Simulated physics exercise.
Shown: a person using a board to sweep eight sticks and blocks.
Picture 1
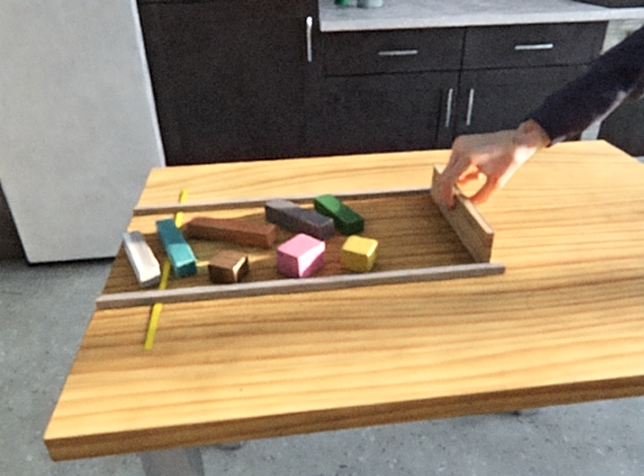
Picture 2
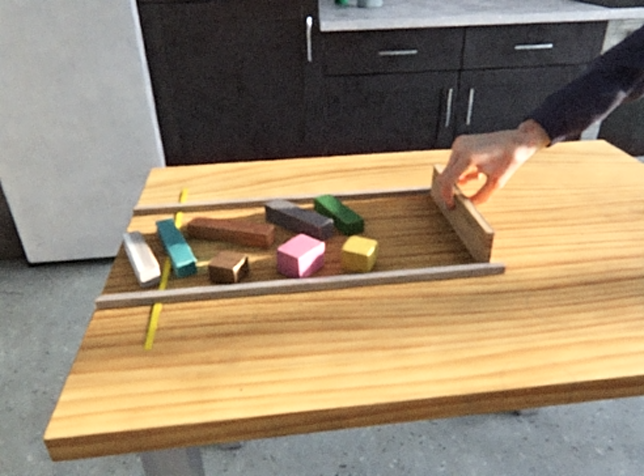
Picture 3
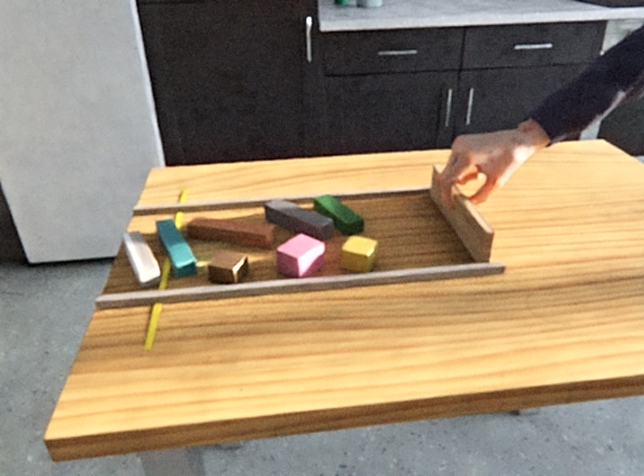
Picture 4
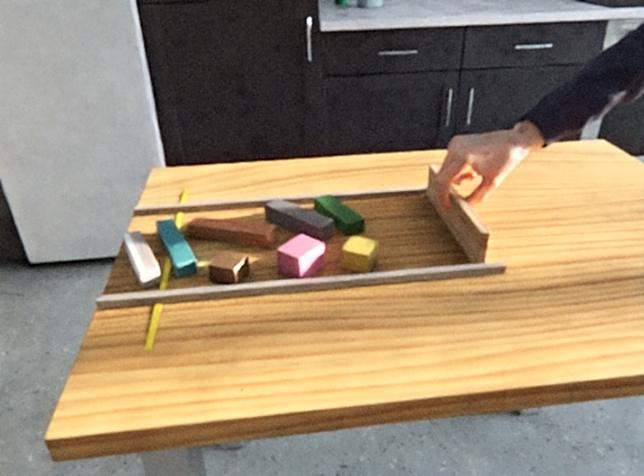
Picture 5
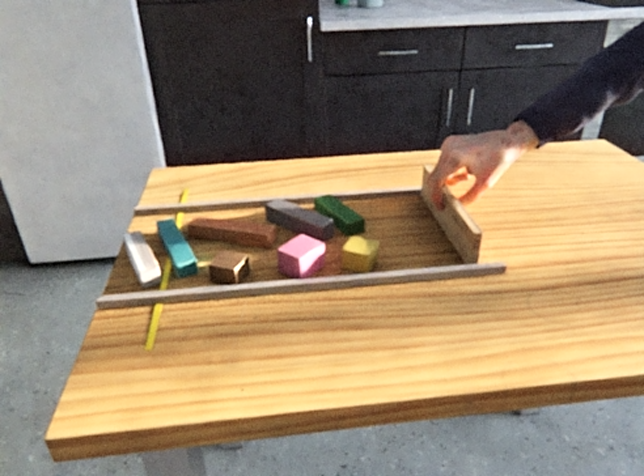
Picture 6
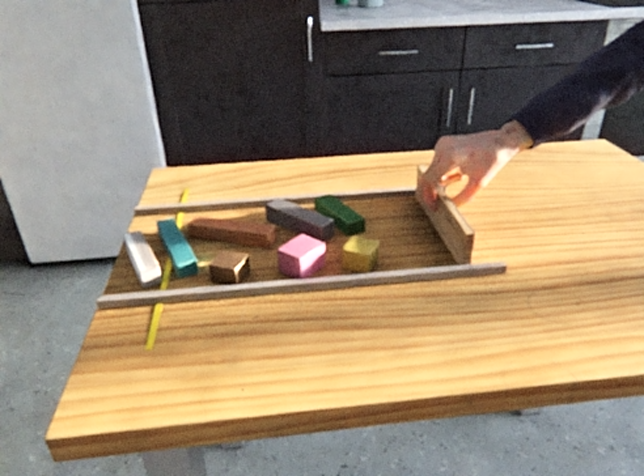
A wooden board, held upright by a hand at the right end of a railed lane on a table, stays nearly still at first. The hand then slides it slowly left a short way toward the colourful sticks and blocks, which stay in place, the white and turquoise ones near a yellow strip.
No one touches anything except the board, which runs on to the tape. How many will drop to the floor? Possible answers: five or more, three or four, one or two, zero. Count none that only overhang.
Three or four of them.
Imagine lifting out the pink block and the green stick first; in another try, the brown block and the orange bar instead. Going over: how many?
The counts would be 2 and 2.
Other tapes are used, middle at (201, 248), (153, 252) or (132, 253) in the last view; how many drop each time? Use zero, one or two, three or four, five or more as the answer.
Per place, in order: One or two; five or more; 5 or more.
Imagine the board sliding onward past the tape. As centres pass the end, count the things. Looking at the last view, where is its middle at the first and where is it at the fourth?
Around (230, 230); afterwards around (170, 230).
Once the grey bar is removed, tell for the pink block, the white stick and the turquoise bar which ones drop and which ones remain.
As for the pink block, it is retained; the white stick is not retained; the turquoise bar is not retained.
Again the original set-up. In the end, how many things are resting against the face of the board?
It touches 2.
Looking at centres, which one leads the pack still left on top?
Foremost: The orange bar.
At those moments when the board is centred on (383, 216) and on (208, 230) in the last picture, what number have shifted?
0 and 8.
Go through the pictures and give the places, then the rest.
In the first frame, white stick (141, 257); turquoise bar (175, 245); orange bar (231, 231); board (458, 211); tape (171, 250).
In the second frame, turquoise bar (175, 246); board (458, 211).
In the third frame, orange bar (231, 231); grey bar (298, 220).
In the fourth frame, white stick (141, 257); yellow block (360, 255).
In the fifth frame, turquoise bar (176, 246); brown block (230, 268).
In the sixth frame, white stick (142, 257); turquoise bar (176, 246); orange bar (232, 231); board (441, 212); tape (172, 250).
A little later, none off yet; white stick at rest near (142, 257); turquoise bar at rest near (176, 246); orange bar at rest near (232, 231).
Next, none off yet; white stick at rest near (142, 257); turquoise bar moving near (173, 247); orange bar shifted a little near (208, 232).
Later still, none off yet; white stick shifted a little near (106, 260); turquoise bar shifted a little near (133, 250); orange bar shifted about its own width near (168, 238).
When it is over, the number that fall off is three or four; down, brown block, turquoise bar and white stick.
